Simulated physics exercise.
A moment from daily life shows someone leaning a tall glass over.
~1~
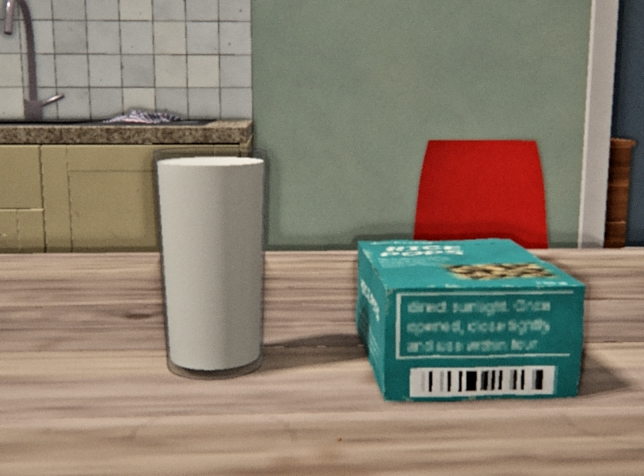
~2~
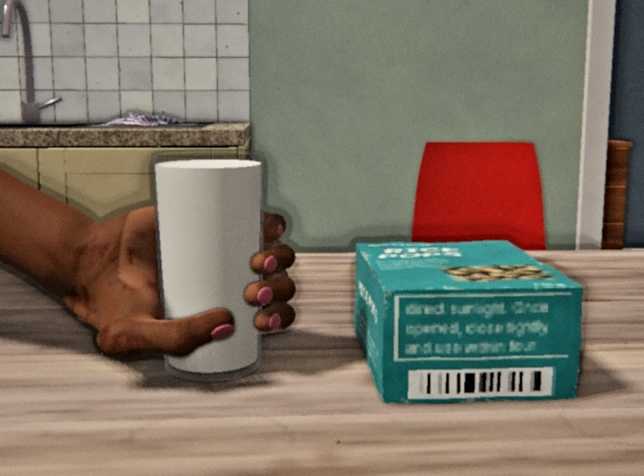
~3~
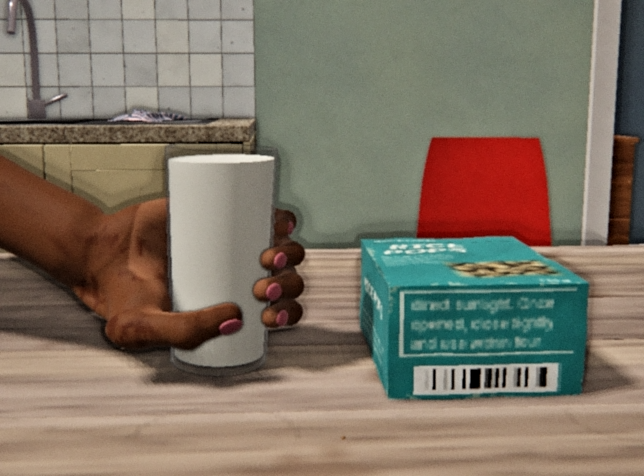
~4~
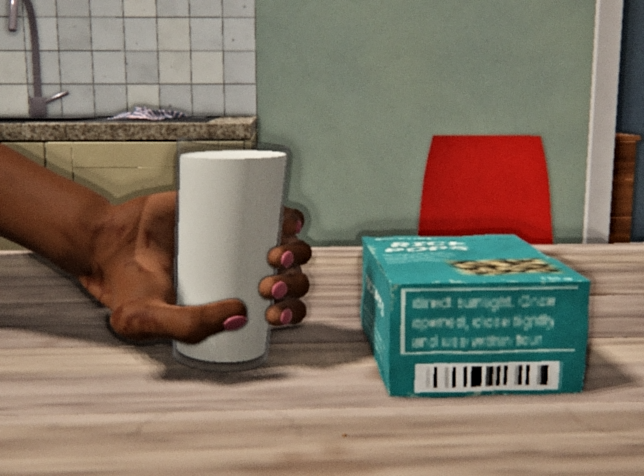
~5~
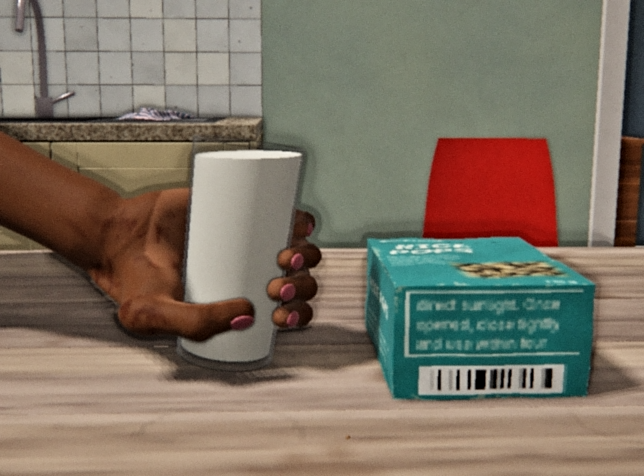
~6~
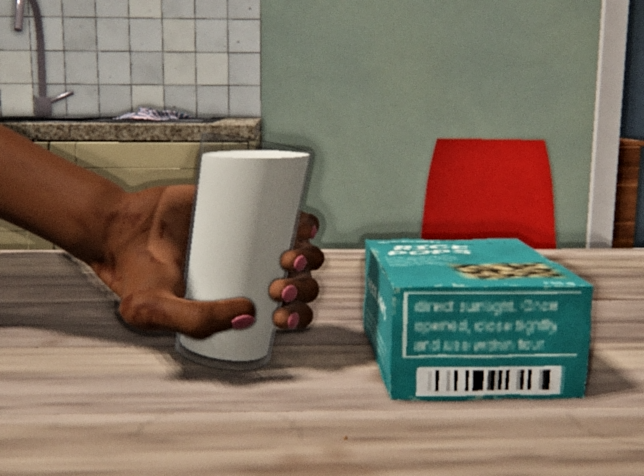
At first, a tall white tumbler stands upright on a wooden table, left of a teal packet, with a red chair behind. A hand with pink nails reaches in from the left and grips it, then gradually leans it slightly to the right, its top shifting towards the packet.
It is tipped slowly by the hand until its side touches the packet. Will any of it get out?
My prediction: Overspill.
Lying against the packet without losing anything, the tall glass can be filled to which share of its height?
Max fill: Approx. 80 in a hundred.
A moment on, the tall glass leans by about 25°; a puddle lies under it; nearly all of the milk is inside.
Further on, the tall glass leans by about 40°; a puddle lies under it; nearly all of the milk is inside.
When it is over, the tall glass leans by about 45°, against the packet; a puddle lies under it; about three quarters of the milk is inside.
